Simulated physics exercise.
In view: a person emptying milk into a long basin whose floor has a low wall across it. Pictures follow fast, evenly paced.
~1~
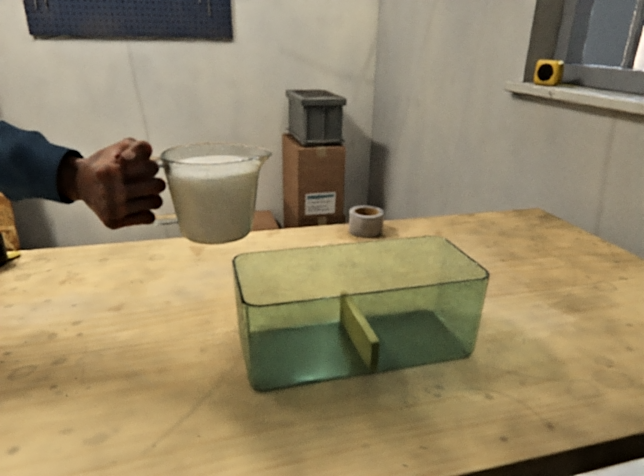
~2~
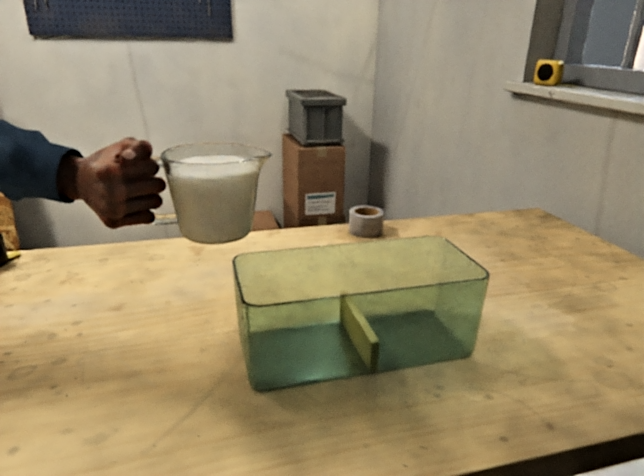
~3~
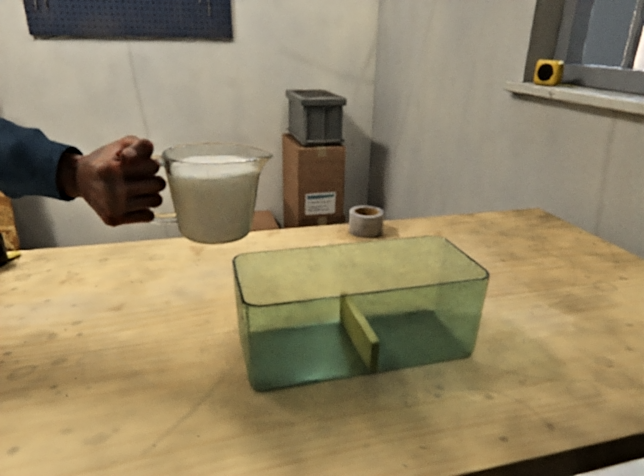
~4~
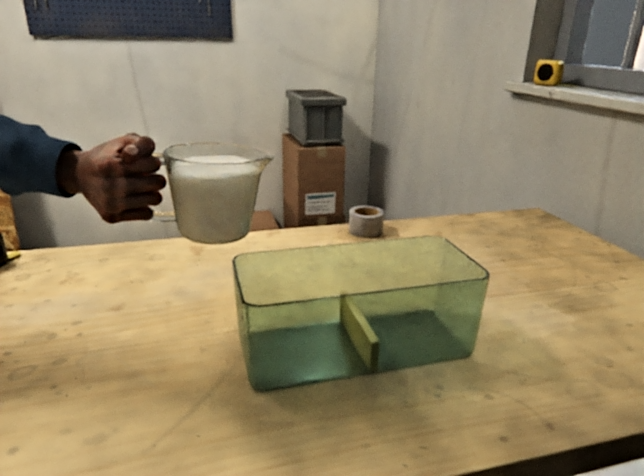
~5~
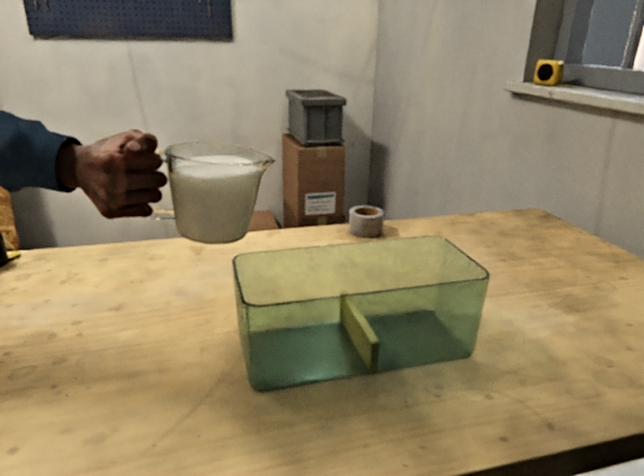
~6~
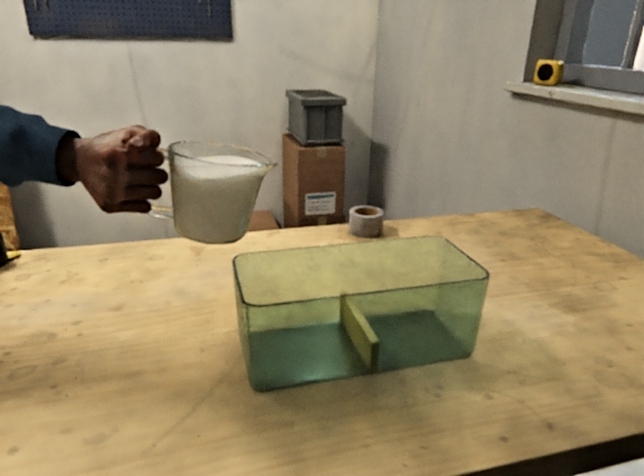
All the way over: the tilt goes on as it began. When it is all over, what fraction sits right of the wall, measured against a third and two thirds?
The share that settles right of the wall is smaller than one third, as I see it.
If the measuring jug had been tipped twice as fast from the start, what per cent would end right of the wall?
Around 5 percent.
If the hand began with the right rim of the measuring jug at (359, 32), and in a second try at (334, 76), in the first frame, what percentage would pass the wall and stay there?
Roughly 90 in a hundred the first time and 85 in a hundred the second.
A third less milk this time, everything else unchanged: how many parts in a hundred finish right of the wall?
I'd say roughly 5 percent.
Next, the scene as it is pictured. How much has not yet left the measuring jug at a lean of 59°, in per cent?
Close to 75 parts in a hundred remain.
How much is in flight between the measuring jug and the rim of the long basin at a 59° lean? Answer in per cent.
Estimate: Some 15 per cent.
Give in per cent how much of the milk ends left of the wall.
That share comes out near 95 percent.
A moment on, the measuring jug is tipped part way and 74 per cent is still to pour, 9 is left of the wall and 0 right of it.
Next, the measuring jug is tipped on its side and 18 per cent is still to pour, 67 is left of the wall and 2 right of it.
Then the measuring jug is tipped right over and 0 per cent is still to pour, 95 is left of the wall and 3 right of it.
Later the measuring jug is tipped right over and 0 per cent is still to pour, 96 is left of the wall and 4 right of it.
In the end 96 per cent lies left of the wall, 4 right of it and 1 outside.
